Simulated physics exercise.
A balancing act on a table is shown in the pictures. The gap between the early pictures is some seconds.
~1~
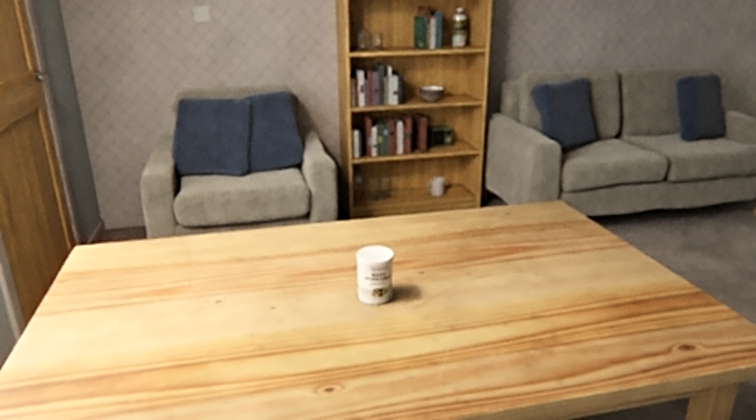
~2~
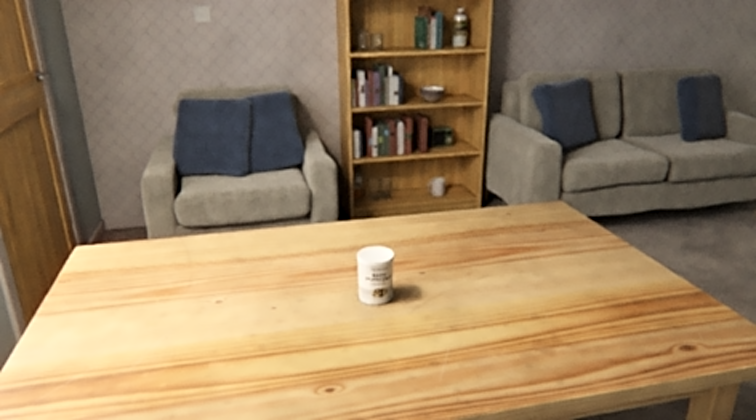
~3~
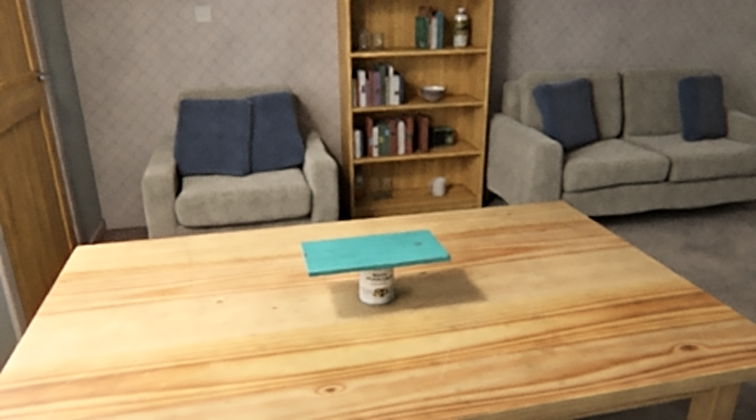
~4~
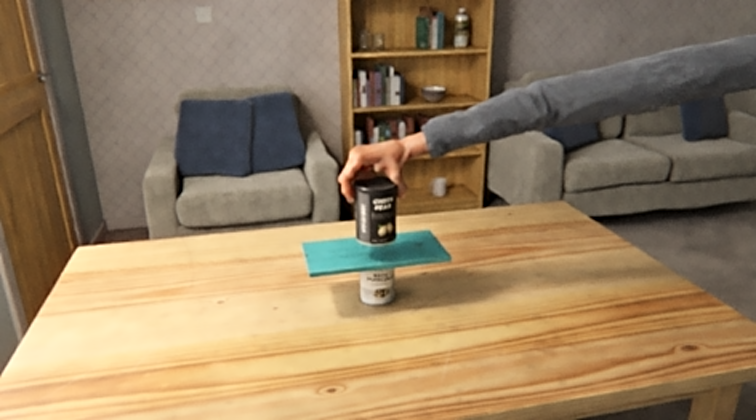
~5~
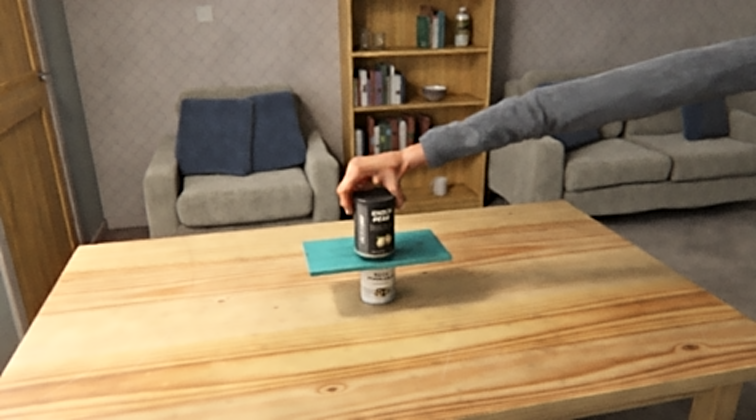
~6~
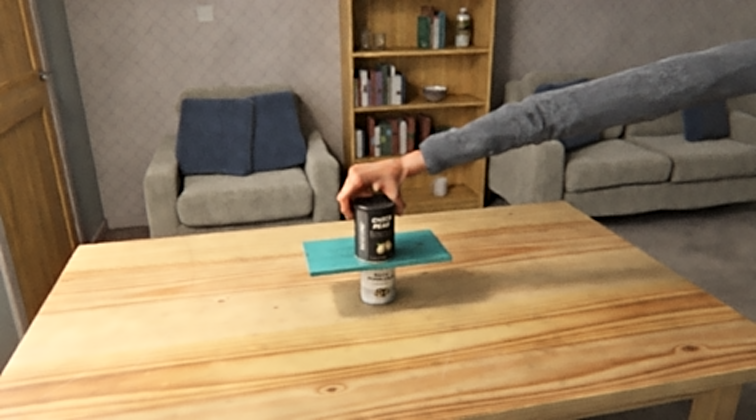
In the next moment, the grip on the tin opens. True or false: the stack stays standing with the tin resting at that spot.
True.
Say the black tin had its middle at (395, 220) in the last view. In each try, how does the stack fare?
After that, it remains intact.
Then, 0.50 s later than the last frame, all is still.
Then, 1.10 s later than the last frame, black tin resting near (375, 229).
When it is over, all 3 as before. End places, in pixels of the last picture, black tin near (375, 229). The stack keeps its balance.
